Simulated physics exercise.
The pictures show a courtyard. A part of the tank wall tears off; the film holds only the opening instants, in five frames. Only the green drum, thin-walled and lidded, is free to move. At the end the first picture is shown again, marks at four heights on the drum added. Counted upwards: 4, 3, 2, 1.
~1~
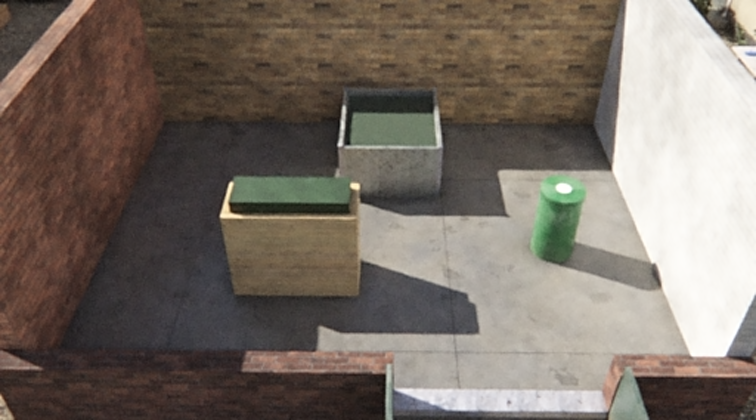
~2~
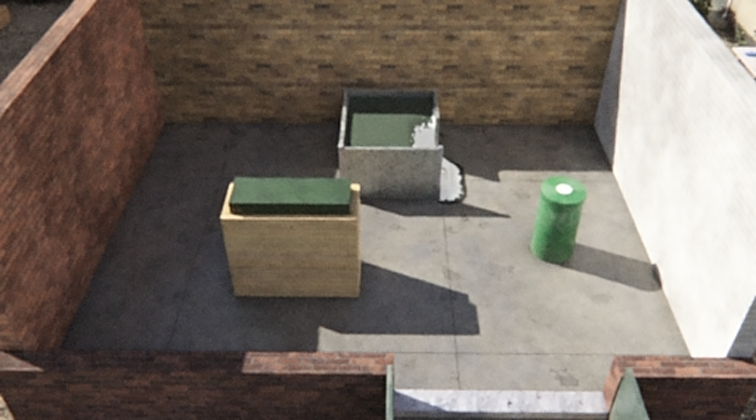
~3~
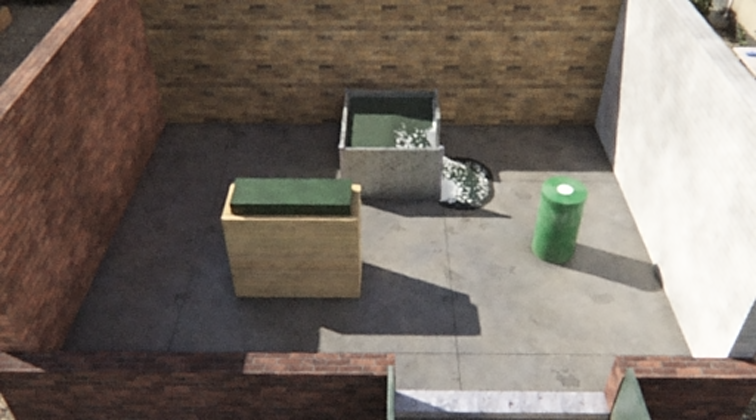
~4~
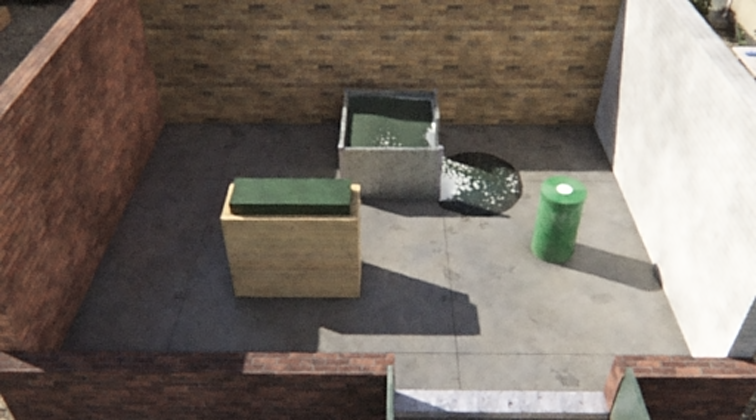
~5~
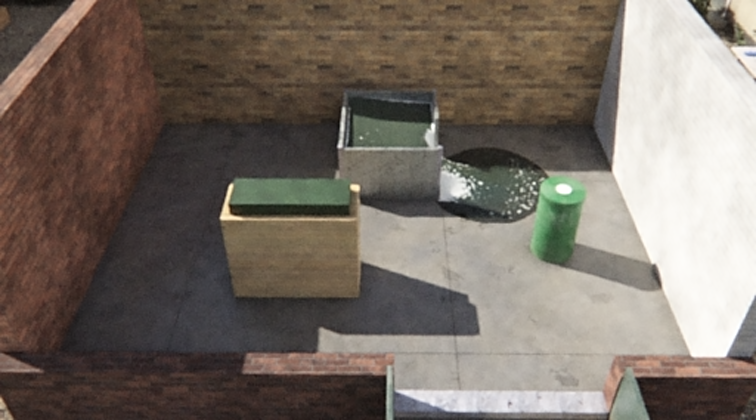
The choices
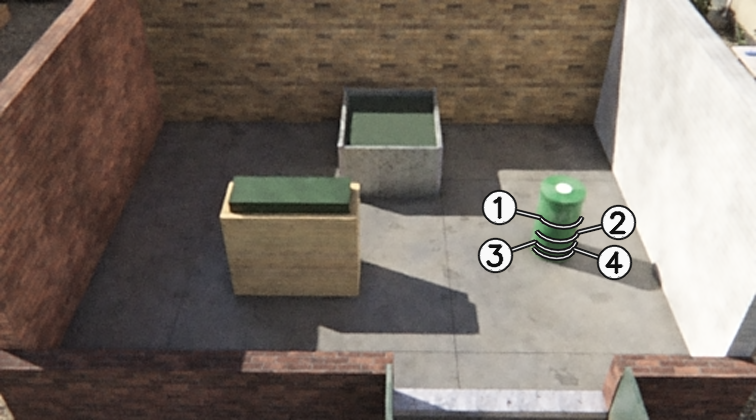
Water pours from the square tank and spreads rightward across the courtyard ground near the green drum.
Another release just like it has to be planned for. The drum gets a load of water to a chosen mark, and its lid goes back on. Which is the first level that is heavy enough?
Use line 3.
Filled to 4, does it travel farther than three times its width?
No, less.
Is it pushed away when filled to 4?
Yes.
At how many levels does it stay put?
Three of them.
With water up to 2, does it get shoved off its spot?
No.
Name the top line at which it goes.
That would be 4.
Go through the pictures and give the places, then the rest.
Lid of the green drum at (564, 189); tank full, its middle at (390, 122); open gate at (503, 357), in the first frame.
In the second frame, 1 % of the ground under water, its edge towards the drum at (453, 197).
In the third frame, 2 % of the ground under water, its edge towards the drum at (483, 199).
In the fourth frame, 4 % of the ground under water, its edge towards the drum at (490, 211).
Lid of the green drum at (564, 190); 6 % of the ground under water, its edge towards the drum at (525, 212), in the fifth frame.
In white, 1 at (563, 227); 2 at (560, 241); 3 at (558, 251); 4 at (556, 258); from the bottom up 4, 3, 2, 1.
For line 1, it does not move.
For line 2, it does not move.
For line 3, it does not move.
For line 4, it is pushed about its own width away.
